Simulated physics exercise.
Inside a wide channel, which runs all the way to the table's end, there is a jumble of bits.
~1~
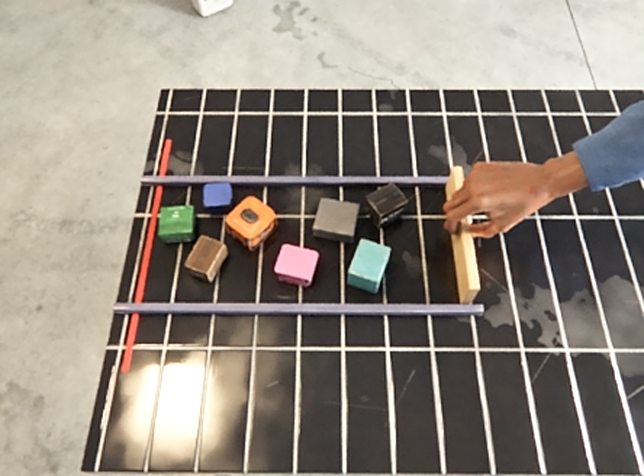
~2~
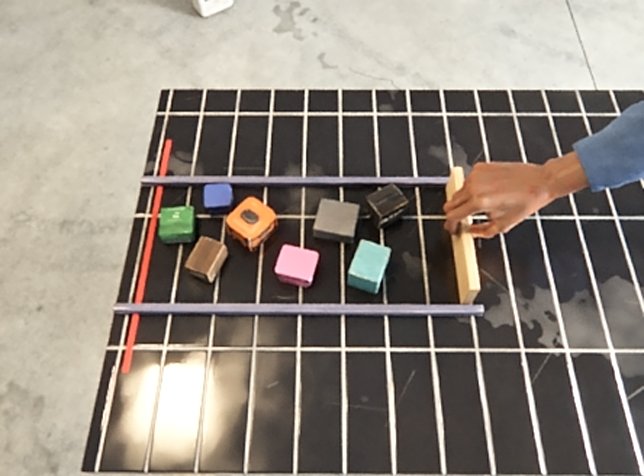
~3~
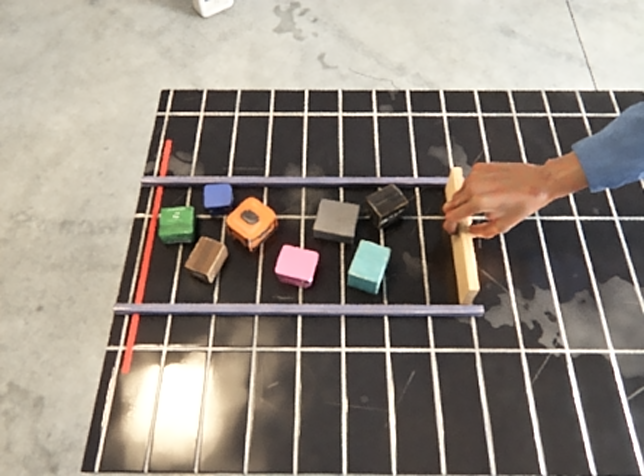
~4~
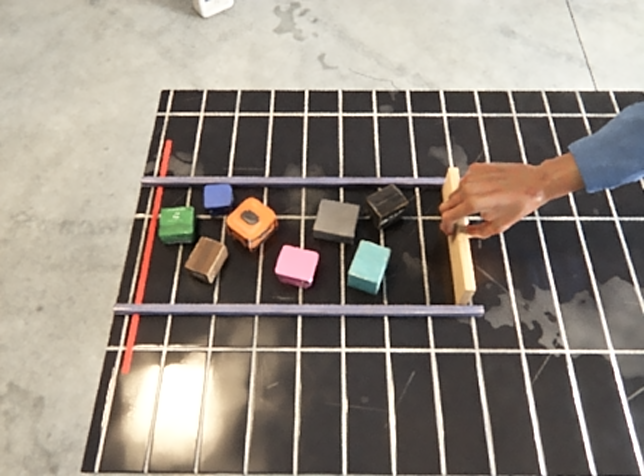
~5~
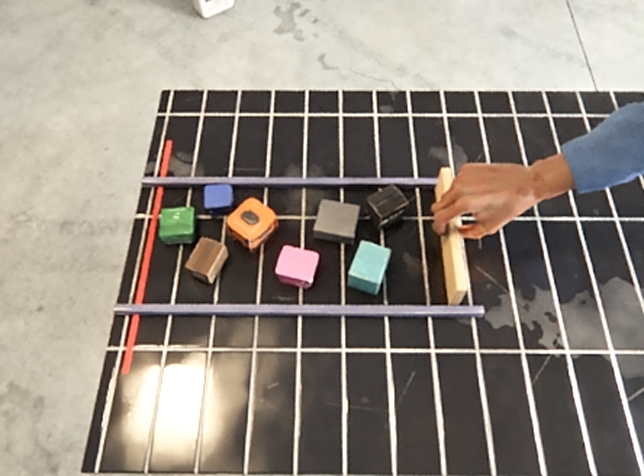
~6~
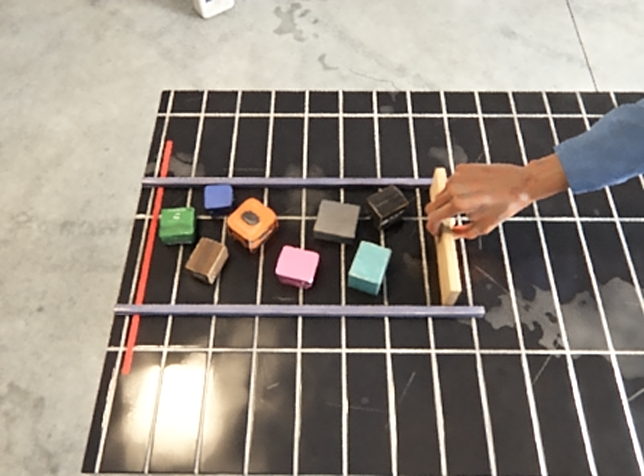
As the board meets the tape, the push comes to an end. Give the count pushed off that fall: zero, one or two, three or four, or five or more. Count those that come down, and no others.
I expect the edge to claim at least five.
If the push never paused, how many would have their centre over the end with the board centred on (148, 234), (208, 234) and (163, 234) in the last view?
Counts by place: 6 / 0 / 5.
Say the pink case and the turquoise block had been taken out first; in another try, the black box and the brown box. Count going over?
Count of fallen: 3 / 3.
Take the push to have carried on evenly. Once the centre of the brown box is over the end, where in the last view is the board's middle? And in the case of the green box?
Around (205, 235), then around (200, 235).
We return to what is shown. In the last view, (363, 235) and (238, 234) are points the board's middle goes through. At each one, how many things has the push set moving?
At first I count 3, and then 8.
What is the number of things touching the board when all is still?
It's 2.
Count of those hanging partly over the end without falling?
The count would be 2.
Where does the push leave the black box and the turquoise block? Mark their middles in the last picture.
In the last picture the black box sits around (140, 191) and the turquoise block around (125, 271).
Soon after, none off yet; green box at rest near (179, 226); brown box at rest near (207, 261); blue case at rest near (220, 201).
After that, none off yet; green box displaced a little near (168, 225); brown box displaced about its own width near (177, 276); blue case at rest near (220, 201).
And then, none off yet; green box displaced well along near (128, 220); brown box tilting a little near (104, 288); blue case displaced well along near (155, 200).
In the end, the number that fall off is five or more; gone, grey block, pink case, orange case, blue case, brown box and green box.
